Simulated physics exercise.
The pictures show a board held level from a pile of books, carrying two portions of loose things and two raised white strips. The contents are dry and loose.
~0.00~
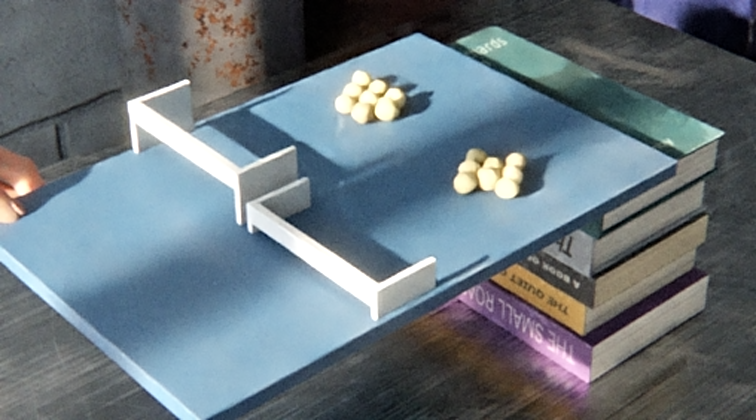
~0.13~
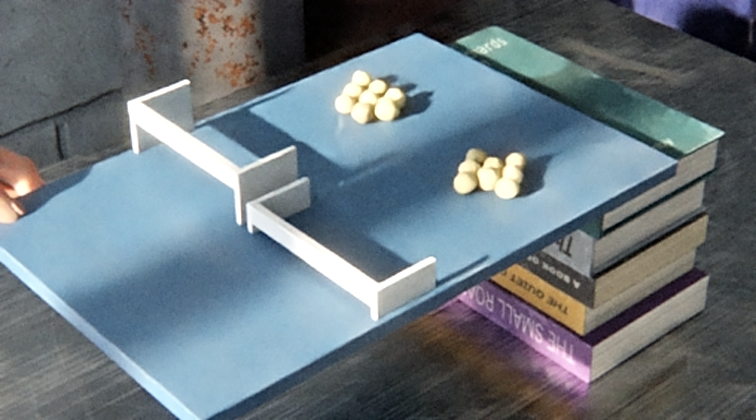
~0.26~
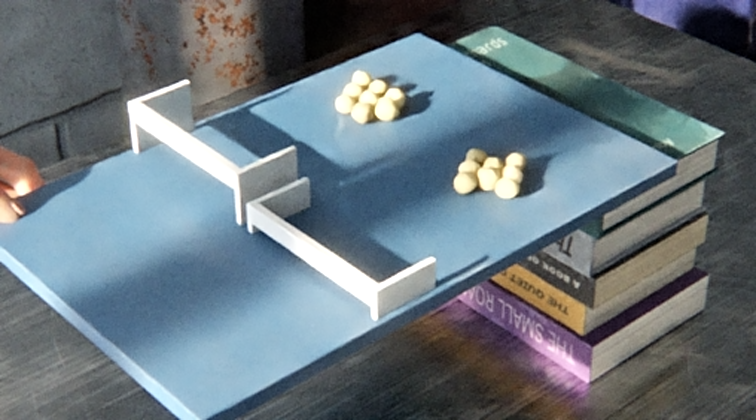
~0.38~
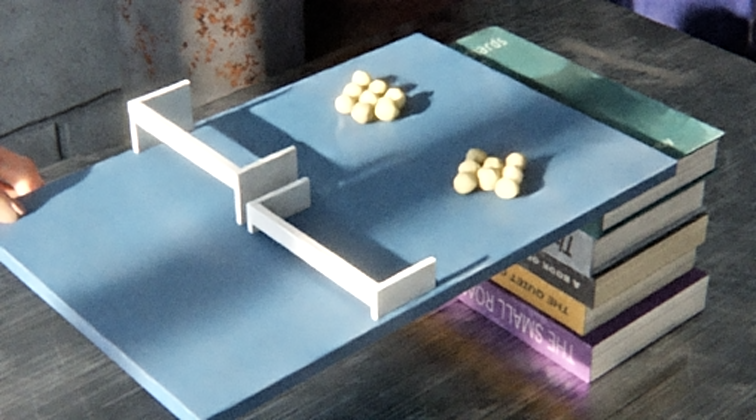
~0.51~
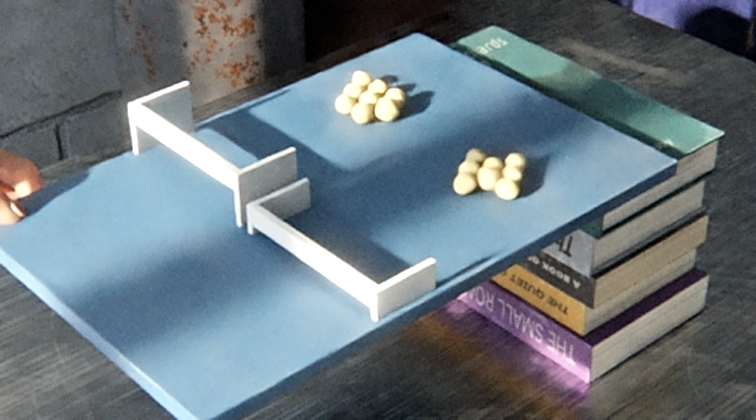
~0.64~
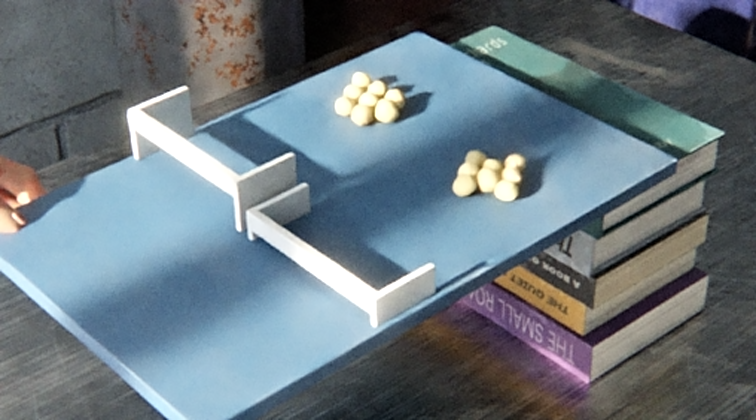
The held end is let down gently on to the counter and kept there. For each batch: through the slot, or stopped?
The near batch cannot fit through; the far batch gets through the slot.
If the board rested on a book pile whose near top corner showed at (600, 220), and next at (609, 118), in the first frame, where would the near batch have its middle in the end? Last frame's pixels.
At about (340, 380), and at (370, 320).
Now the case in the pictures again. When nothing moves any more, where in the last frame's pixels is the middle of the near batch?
Near (349, 367).
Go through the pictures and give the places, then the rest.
Held end of the board near (206, 413), level; book pile near (541, 123), nearly half as high as the board is long; near batch near (494, 167), a few macadamia nuts; far batch near (371, 101), a few macadamia nuts; near gate near (313, 253), its slot lower than a piece; far gate near (185, 144), its slot higher than a piece, in the first frame.
Held end of the board near (206, 413), level; far batch near (371, 101), in the second frame.
Held end of the board near (206, 413), level; near batch near (494, 167), in the third frame.
Held end of the board near (206, 413), level; far batch near (371, 101), in the fourth frame.
Held end of the board, level; near batch near (493, 167), in the fifth frame.
Held end of the board, down by 1°; book pile near (541, 123); near batch near (493, 169), not moving; far batch near (370, 103), not moving; near gate near (312, 260); far gate near (185, 151), in the sixth frame.
After 1.34 s, board sloping at 16°; near batch on its way down; far batch on its way down.
After 1.96 s, board sloping at 27°; near batch has reached its gate; far batch the whole lot past its gate.
After 2.49 s, board resting at 28°; near batch has reached its gate; far batch the whole lot past its gate.
In the end (2.9 s), board resting at 28°; near batch gathered behind its gate; far batch the whole lot past its gate.
